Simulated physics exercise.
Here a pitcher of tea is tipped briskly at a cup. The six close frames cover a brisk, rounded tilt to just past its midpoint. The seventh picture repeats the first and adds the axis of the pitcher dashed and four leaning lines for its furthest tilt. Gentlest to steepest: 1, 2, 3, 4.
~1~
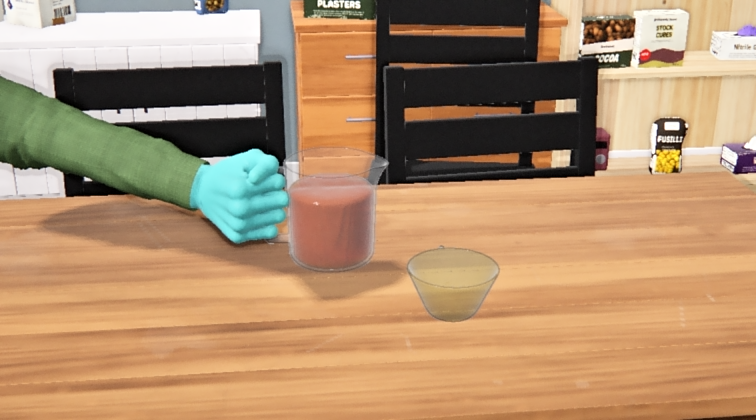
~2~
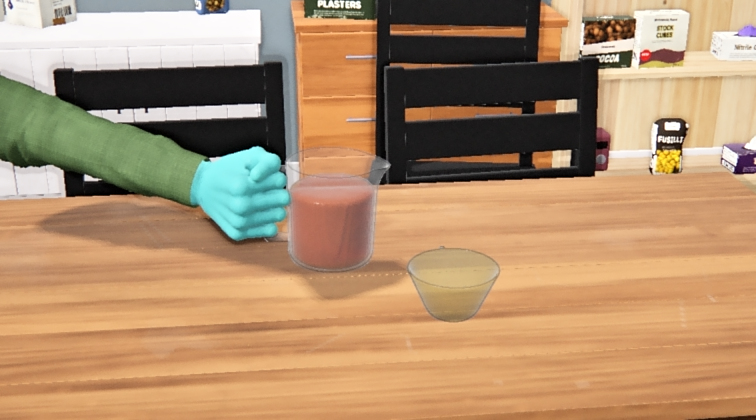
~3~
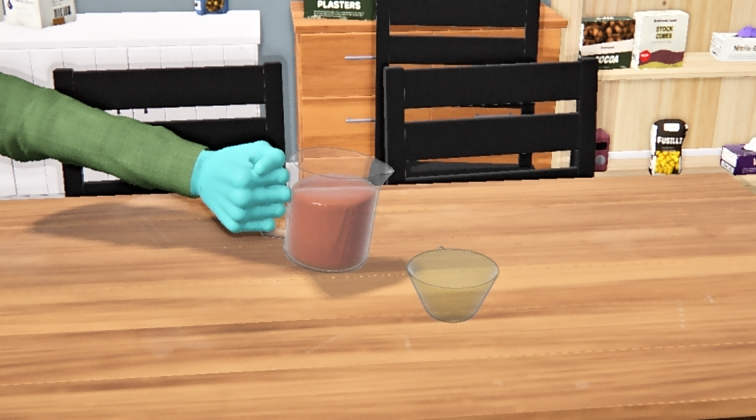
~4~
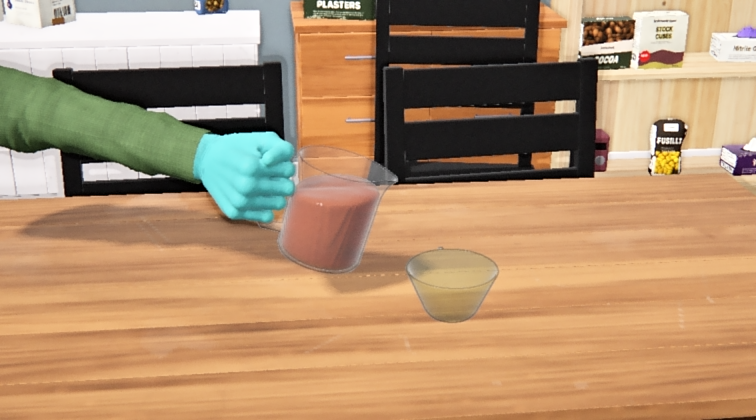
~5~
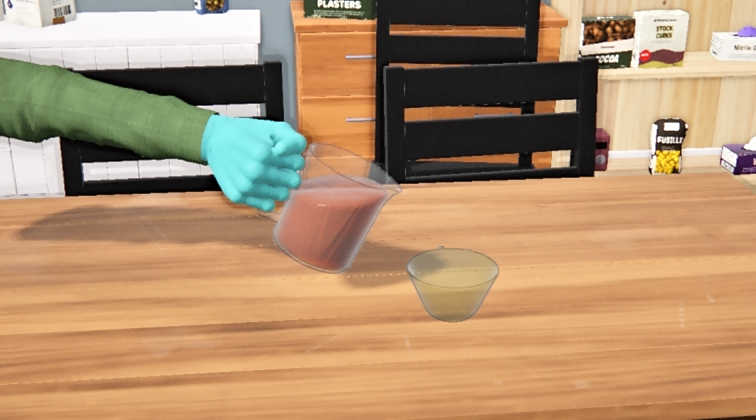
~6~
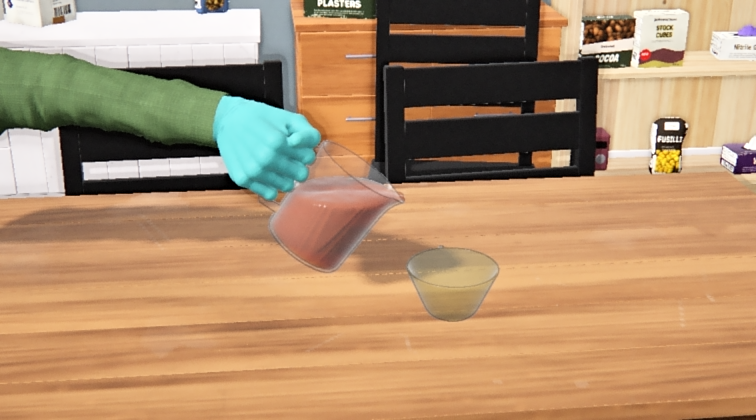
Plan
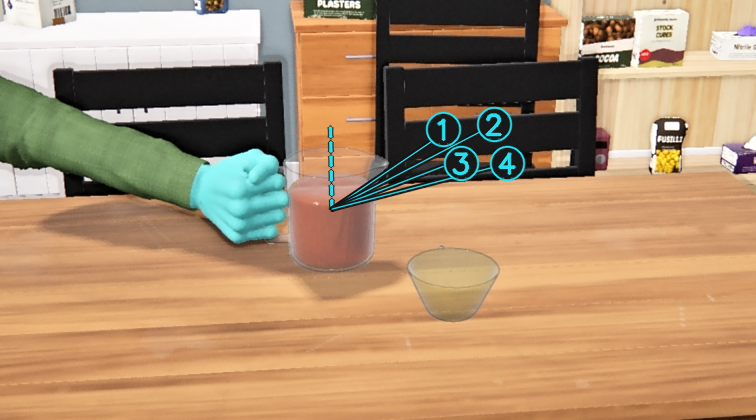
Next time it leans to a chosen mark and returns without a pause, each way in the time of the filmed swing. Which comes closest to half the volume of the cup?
Take 1.
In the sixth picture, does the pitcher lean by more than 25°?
Yes.
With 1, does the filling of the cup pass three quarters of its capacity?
No, it does not.
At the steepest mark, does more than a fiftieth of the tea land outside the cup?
Yes, it does.
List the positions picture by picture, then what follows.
Upright, lip at (386, 162); rim of the cup round (453, 267); nothing has left yet.
Upright, lip at (388, 164); nothing has left yet.
Tipped about 7°, lip at (391, 170); nothing has left yet.
Tipped about 16°, lip at (396, 178); nothing has left yet.
Tipped about 26°, lip at (401, 189); nothing has left yet.
Tipped about 36°, lip at (403, 200); nothing has left yet.
On the marked copy, 1 at (431, 141); 2 at (479, 132); 3 at (443, 166); 4 at (491, 167).
Choosing 1, the cup ends with about 52 % of what it can hold.
Choosing 2, the cup ends with about 70 % of what it can hold; 6 % of the tea is spilt.
Choosing 3, the cup ends with about 69 % of what it can hold; 20 % of the tea is spilt.
Choosing 4, the cup ends with about 64 % of what it can hold; 34 % of the tea is spilt.
